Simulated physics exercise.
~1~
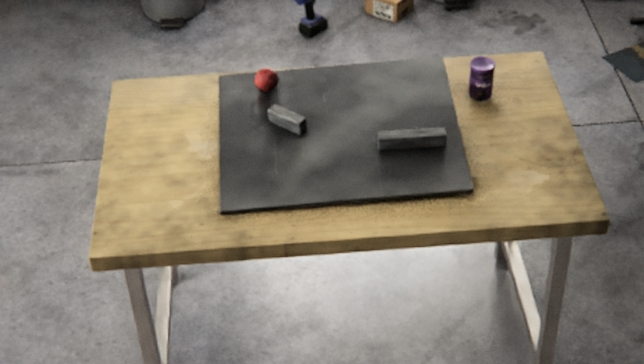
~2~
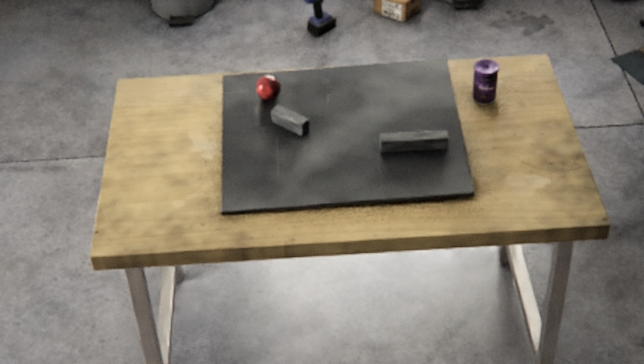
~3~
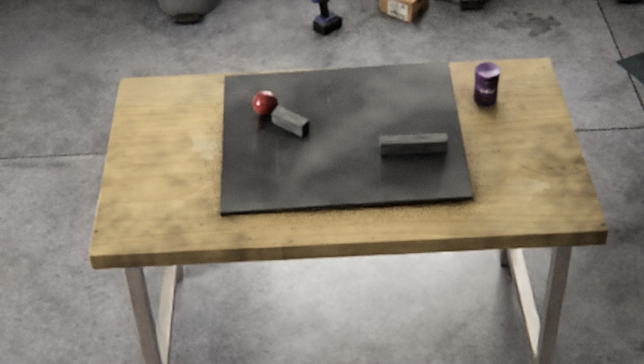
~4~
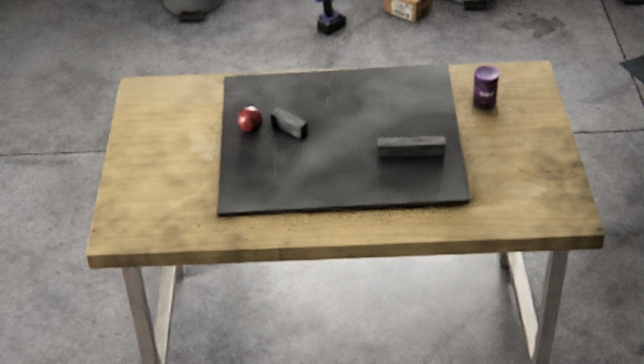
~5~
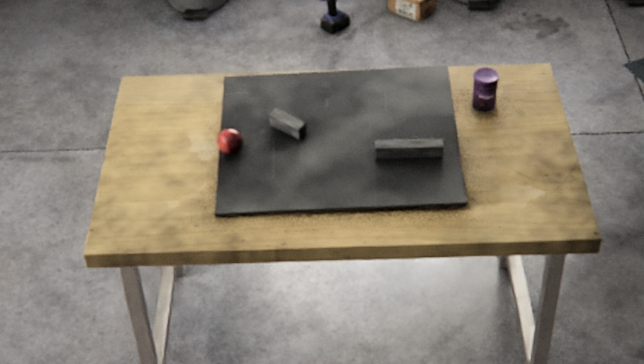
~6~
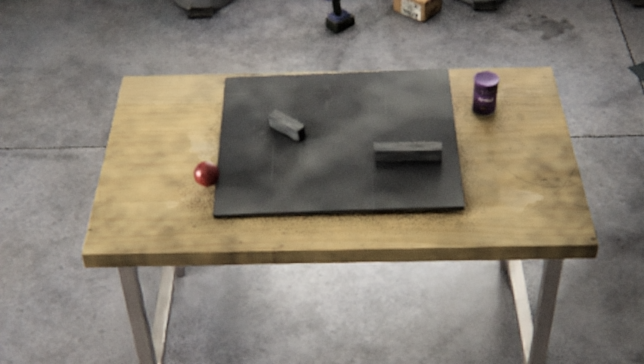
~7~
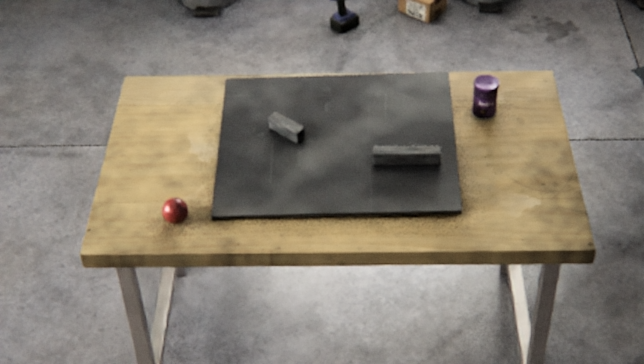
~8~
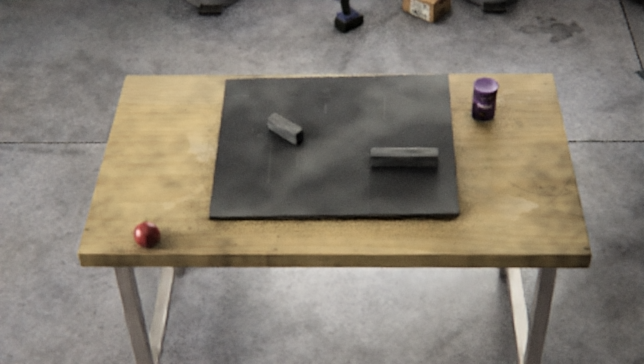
A wooden table with pale metal legs stands on a grey concrete floor, seen from above and in front as the view drifts slightly sideways. A dark board lies on it with two grey blocks, one near the upper left and one at the right, while a purple tin stands to the board's right. A red apple near the board's top left rolls toward the viewer, passing close beside the left block. It then curves leftward and rolls over the board's left edge. Continuing across the wood, it ends near the table's front left corner, the tin still standing.
